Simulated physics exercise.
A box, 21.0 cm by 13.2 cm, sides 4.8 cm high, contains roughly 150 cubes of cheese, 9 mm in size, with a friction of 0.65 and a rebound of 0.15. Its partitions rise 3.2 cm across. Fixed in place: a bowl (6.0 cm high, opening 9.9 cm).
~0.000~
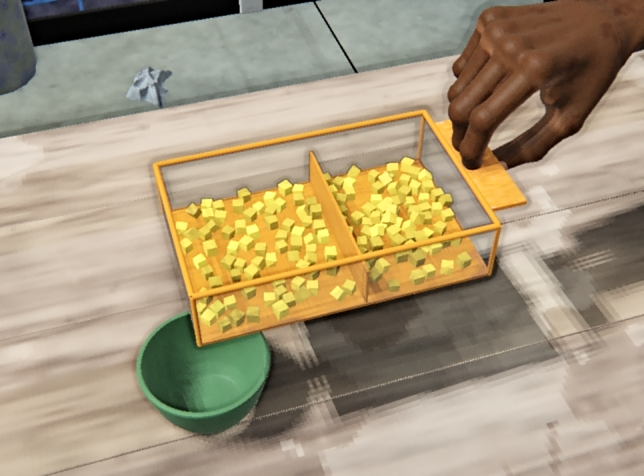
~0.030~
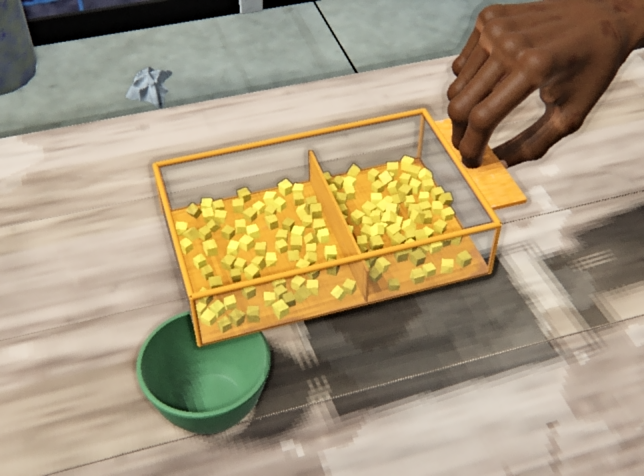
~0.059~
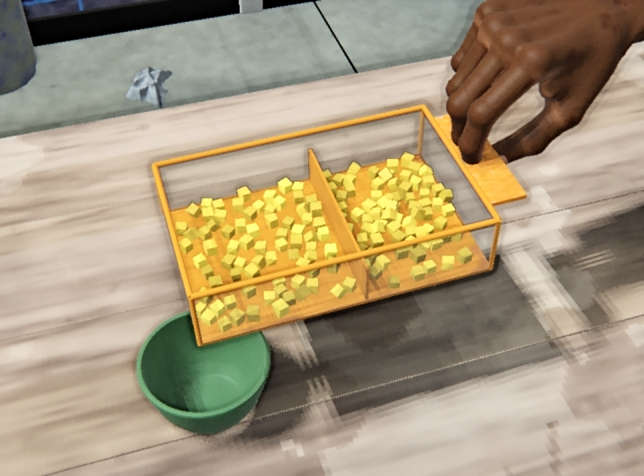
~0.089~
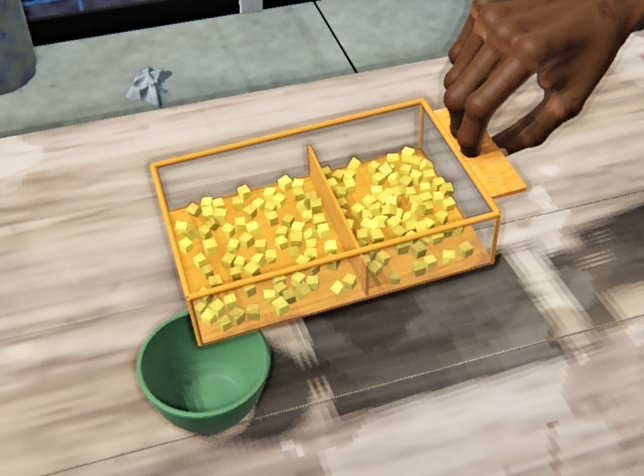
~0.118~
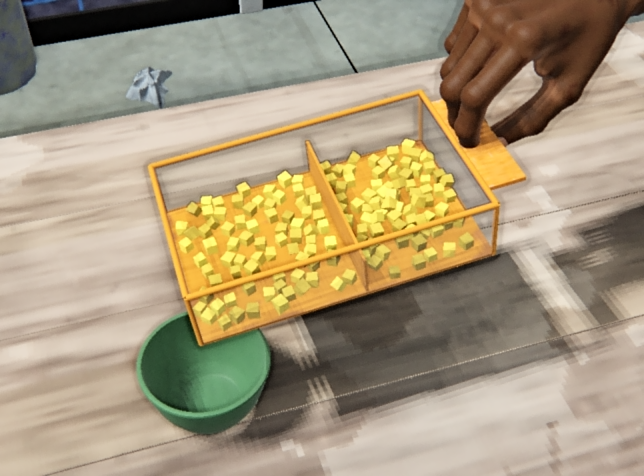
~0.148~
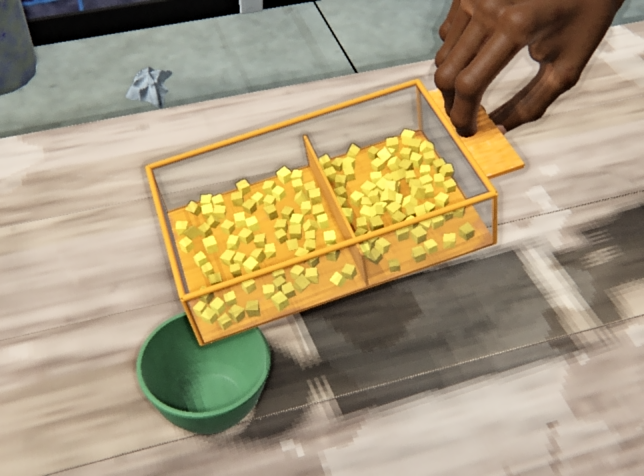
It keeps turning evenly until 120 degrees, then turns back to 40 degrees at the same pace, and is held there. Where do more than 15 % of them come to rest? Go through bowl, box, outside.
Bowl: Under, box: Under, outside: Over.
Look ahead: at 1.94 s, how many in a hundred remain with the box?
About 0 per cent.
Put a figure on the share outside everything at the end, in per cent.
Roughly 100 per cent.
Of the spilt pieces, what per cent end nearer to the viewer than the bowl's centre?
Some 30 per cent.
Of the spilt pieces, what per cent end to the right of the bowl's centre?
Roughly 0 per cent.
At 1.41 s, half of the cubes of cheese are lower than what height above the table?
Some 4 cm.
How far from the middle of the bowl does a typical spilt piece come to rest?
Some 20 cm.
After 0.84 s, tilt 76 degrees; box 100 %; middle of all pieces near (201, 167).
After 1.41 s, tilt 119 degrees; box 10 %, outside 55 %, in the air 35 %; middle of all pieces near (43, 365).
After 1.94 s, tilt 68 degrees; outside 100 %.
After 2.44 s, tilt 40 degrees; outside 100 %.
In the end, at 2.7 s, bowl 0 %, box 0 %, outside 100 %.
